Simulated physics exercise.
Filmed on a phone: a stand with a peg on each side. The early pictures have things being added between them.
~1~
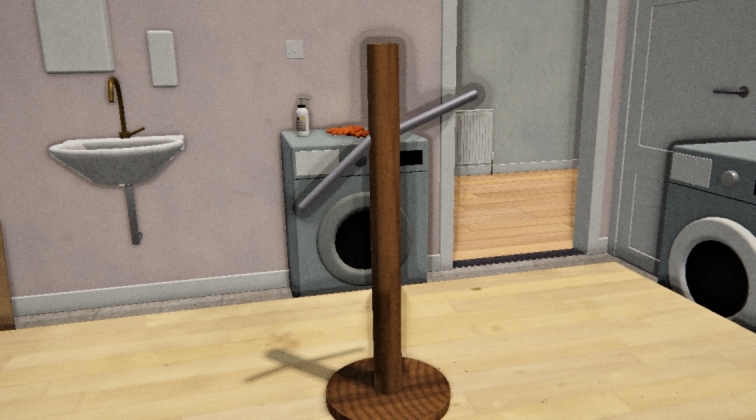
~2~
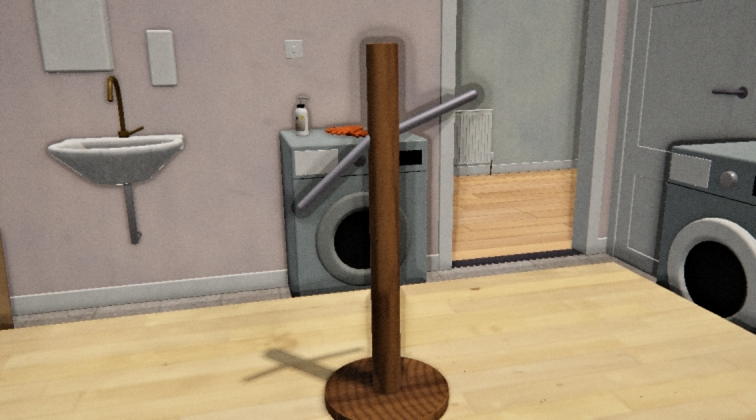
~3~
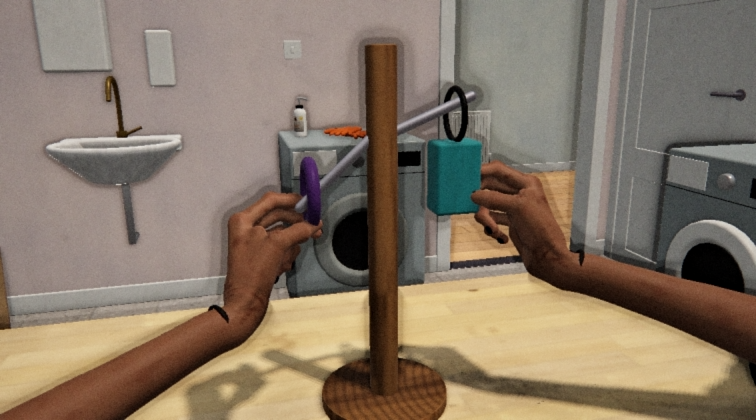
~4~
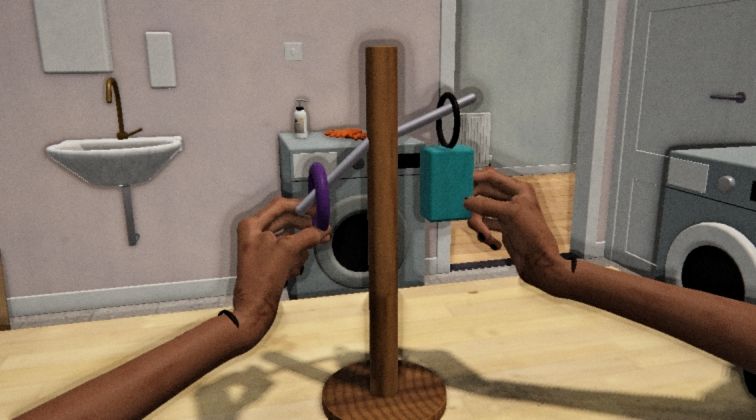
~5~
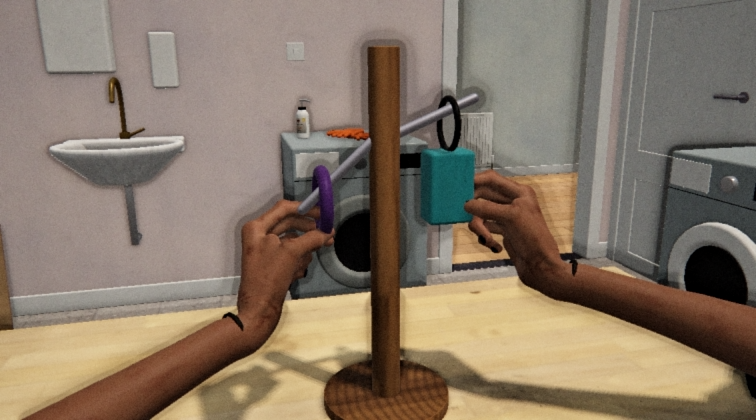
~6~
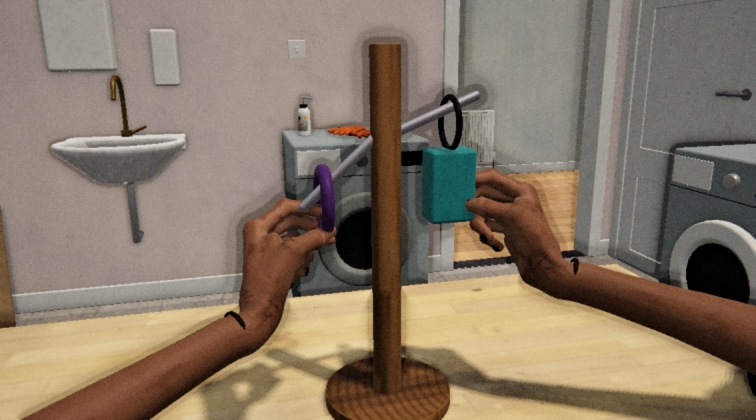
Two hands brought a purple ring and a turquoise pouch on a black loop to opposite ends of the slanted bar on a wooden stand, shifted them slightly inward, then kept holding them there.
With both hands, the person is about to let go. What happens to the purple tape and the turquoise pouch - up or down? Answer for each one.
Outcome: The purple tape down, the turquoise pouch up.
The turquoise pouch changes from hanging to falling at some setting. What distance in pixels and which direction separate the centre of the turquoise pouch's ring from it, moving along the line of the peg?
About 28 pixels right.
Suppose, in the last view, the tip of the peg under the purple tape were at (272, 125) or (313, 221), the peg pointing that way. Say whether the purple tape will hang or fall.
Try one: It is held up; try two: It goes down.
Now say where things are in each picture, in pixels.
The first picture shows peg stand (391, 235).
The second picture shows peg stand (390, 235).
The third picture shows still on the way; purple tape (310, 193); peg stand (388, 236).
The fourth picture shows still on the way; turquoise pouch (447, 156); peg stand (388, 238).
The fifth picture shows still on the way; purple tape (322, 201); peg stand (390, 238).
The sixth picture shows in place, still held; purple tape (324, 200); turquoise pouch (449, 158); peg stand (391, 235).
Then, 0.16 s later than the last frame, purple tape tilted by 40° near (307, 230); turquoise pouch tilted by 15° near (437, 168).
Then, 0.26 s later than the last frame, purple tape dropping near (285, 318); turquoise pouch tilted by 4° near (425, 172).
When it is over, the purple tape drops to the table, near (272, 410); the turquoise pouch remains hooked, near (425, 173).
